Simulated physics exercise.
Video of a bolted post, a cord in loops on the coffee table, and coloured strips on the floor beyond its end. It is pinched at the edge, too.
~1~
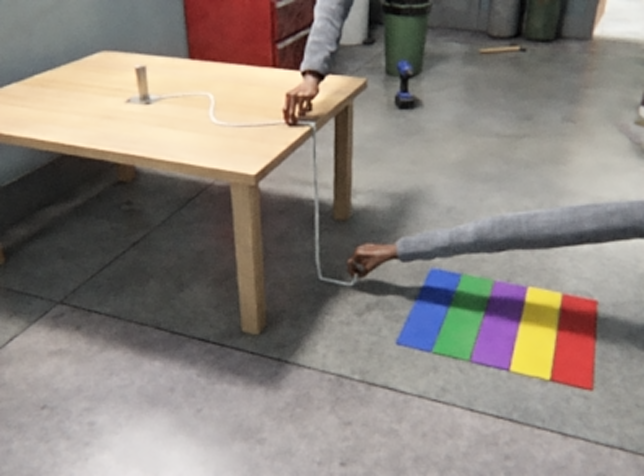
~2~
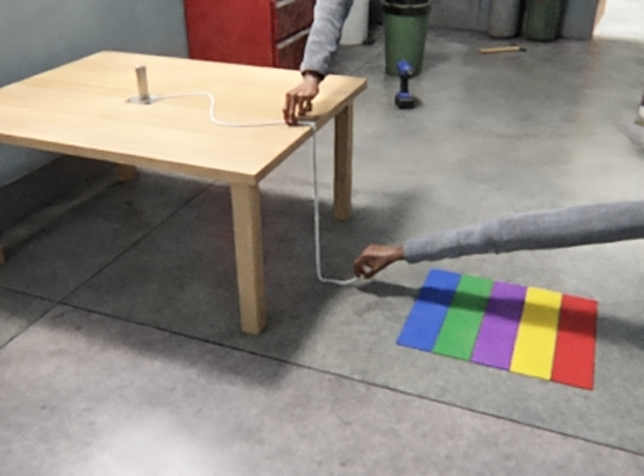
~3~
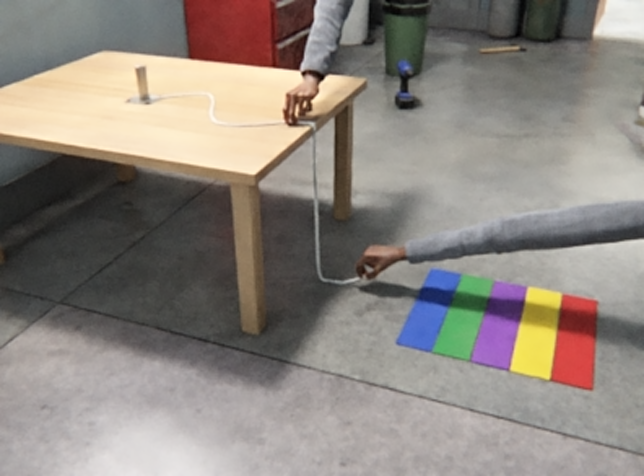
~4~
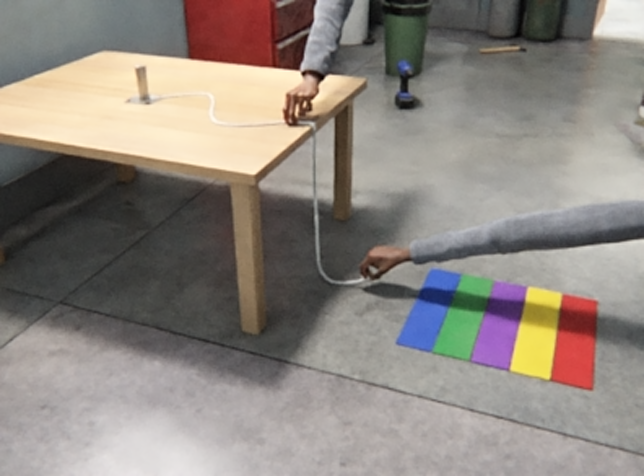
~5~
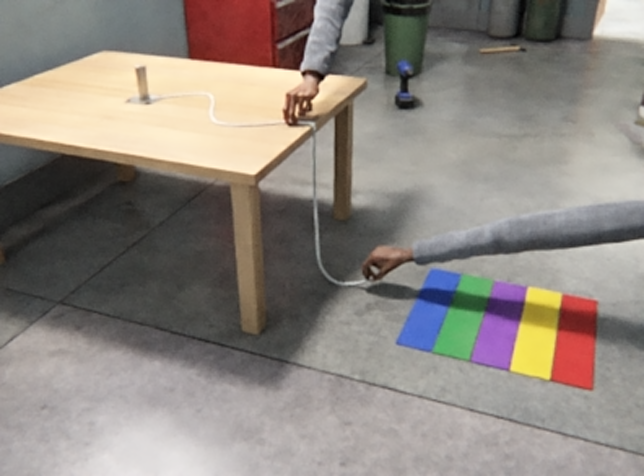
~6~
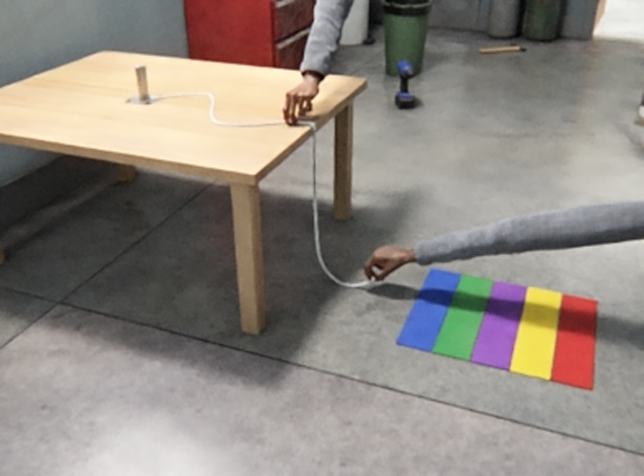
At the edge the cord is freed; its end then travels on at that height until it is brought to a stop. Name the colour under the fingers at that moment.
Yellow.
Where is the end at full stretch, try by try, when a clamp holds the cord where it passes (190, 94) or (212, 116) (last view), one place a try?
In that order: (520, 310) and (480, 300).
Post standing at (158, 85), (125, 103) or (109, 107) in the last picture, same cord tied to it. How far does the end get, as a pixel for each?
Try by try, around (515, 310), (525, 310) and (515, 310).
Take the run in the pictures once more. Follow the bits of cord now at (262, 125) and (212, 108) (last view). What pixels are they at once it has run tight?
The first finishes about (323, 135) and the second about (239, 113).
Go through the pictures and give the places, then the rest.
End (356, 275); blue (420, 332); green (456, 340); purple (494, 349); yellow (533, 358); red (573, 367), in the first frame.
End (362, 276); cord through (184, 95) (212, 109) (243, 126) (314, 130) (316, 201) (318, 262), in the second frame.
End (364, 277), in the third frame.
End (369, 278); cord through (184, 95) (212, 109) (243, 126) (314, 130) (315, 201) (319, 262), in the fourth frame.
End (371, 278), in the fifth frame.
End (373, 279); cord through (184, 95) (212, 109) (243, 126) (314, 130) (315, 201) (321, 262), in the sixth frame.
A little later, end near (471, 299); over green.
Next, end near (516, 308); over purple.
When it is tight, end near (543, 314); over yellow. It halts on the yellow strip.
